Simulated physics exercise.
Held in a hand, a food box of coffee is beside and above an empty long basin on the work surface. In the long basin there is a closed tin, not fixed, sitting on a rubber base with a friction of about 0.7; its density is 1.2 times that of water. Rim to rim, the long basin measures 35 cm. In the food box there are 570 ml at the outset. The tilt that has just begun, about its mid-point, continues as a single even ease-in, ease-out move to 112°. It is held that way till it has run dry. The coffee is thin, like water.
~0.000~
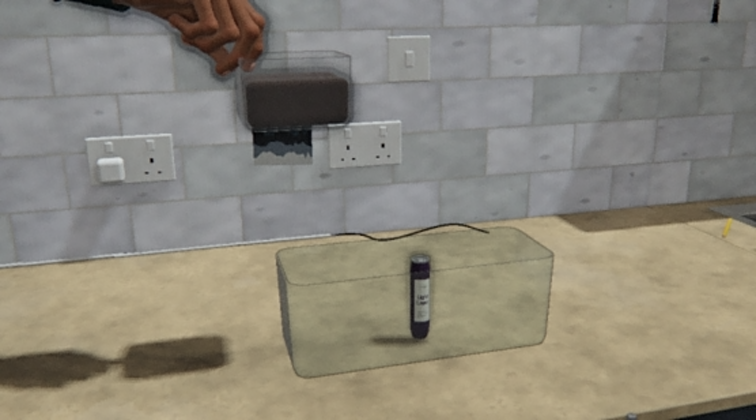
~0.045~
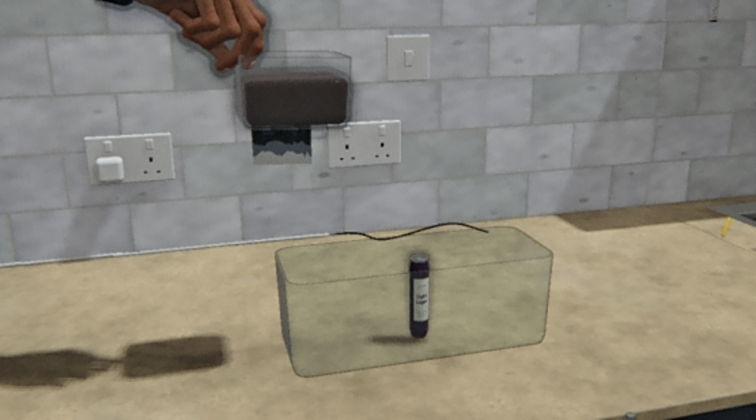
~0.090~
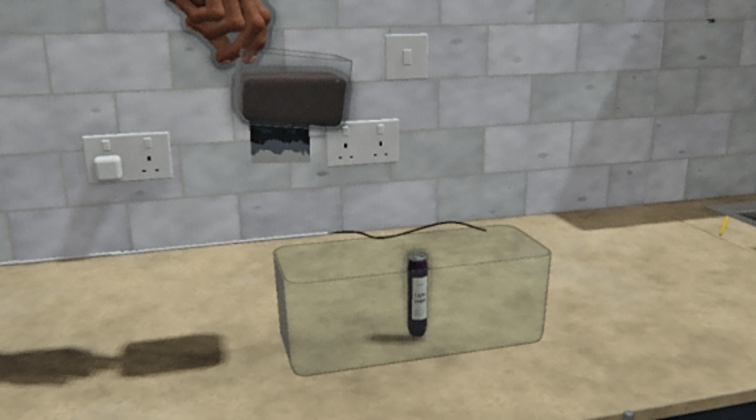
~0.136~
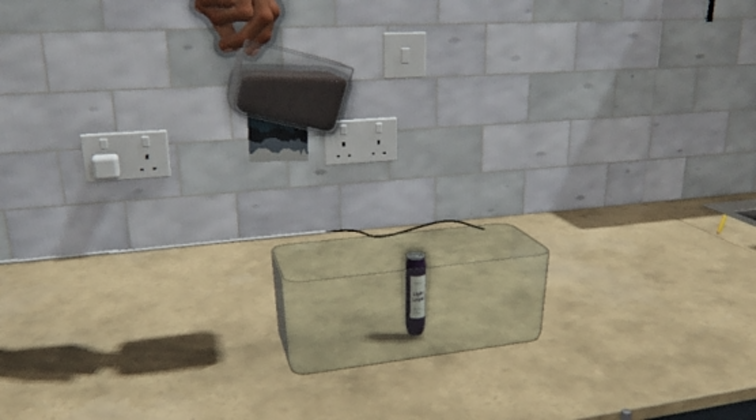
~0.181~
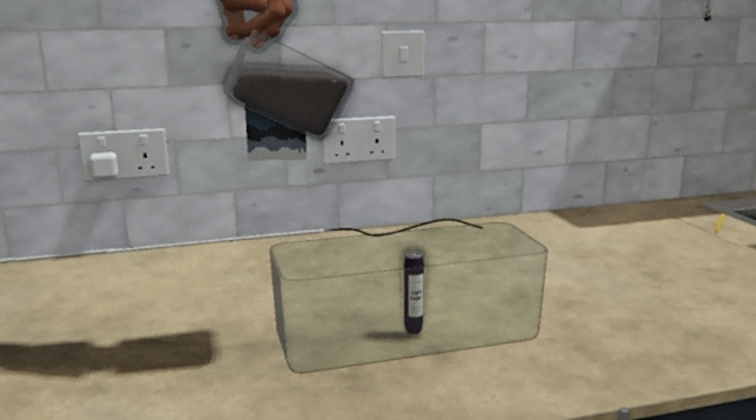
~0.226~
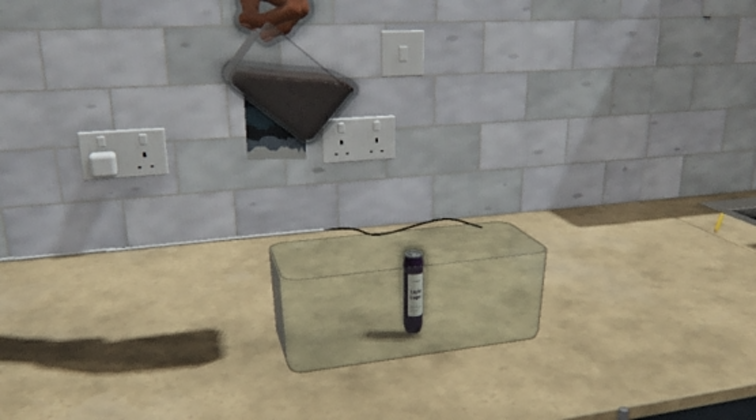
A hand holds a clear food box of dark brown coffee level, above and to the left of a long see-through basin with a small closed container inside. The hand then tilts the box steadily down to the right until it slants steeply, while the basin and container stay still.
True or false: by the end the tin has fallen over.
True.
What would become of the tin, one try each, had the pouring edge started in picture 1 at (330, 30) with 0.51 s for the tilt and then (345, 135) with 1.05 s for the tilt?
In the first try it comes down; in the second it remains standing.
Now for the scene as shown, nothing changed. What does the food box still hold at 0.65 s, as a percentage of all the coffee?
3 %.
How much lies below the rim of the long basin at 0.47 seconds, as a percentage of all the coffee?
12 %, more or less.
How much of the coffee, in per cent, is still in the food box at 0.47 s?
Near 22 in a hundred.
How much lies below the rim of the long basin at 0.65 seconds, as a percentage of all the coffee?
About 86 per cent.
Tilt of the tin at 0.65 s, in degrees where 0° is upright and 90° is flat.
It leans about 0° from upright.
After 0.47 s the tilt is 107° and 22 per cent is still to pour; the tin stands where it began.
After 0.65 s the tilt is 112° and 3 per cent is still to pour; the tin stands 2 cm from where it began.
After 0.84 s the tilt is 112° and 0 per cent is still to pour; the tin leans 27°.
After 1.05 s the tilt is 112° and 0 per cent is still to pour; the tin lies on its side.
In the end the tin lies on its side.
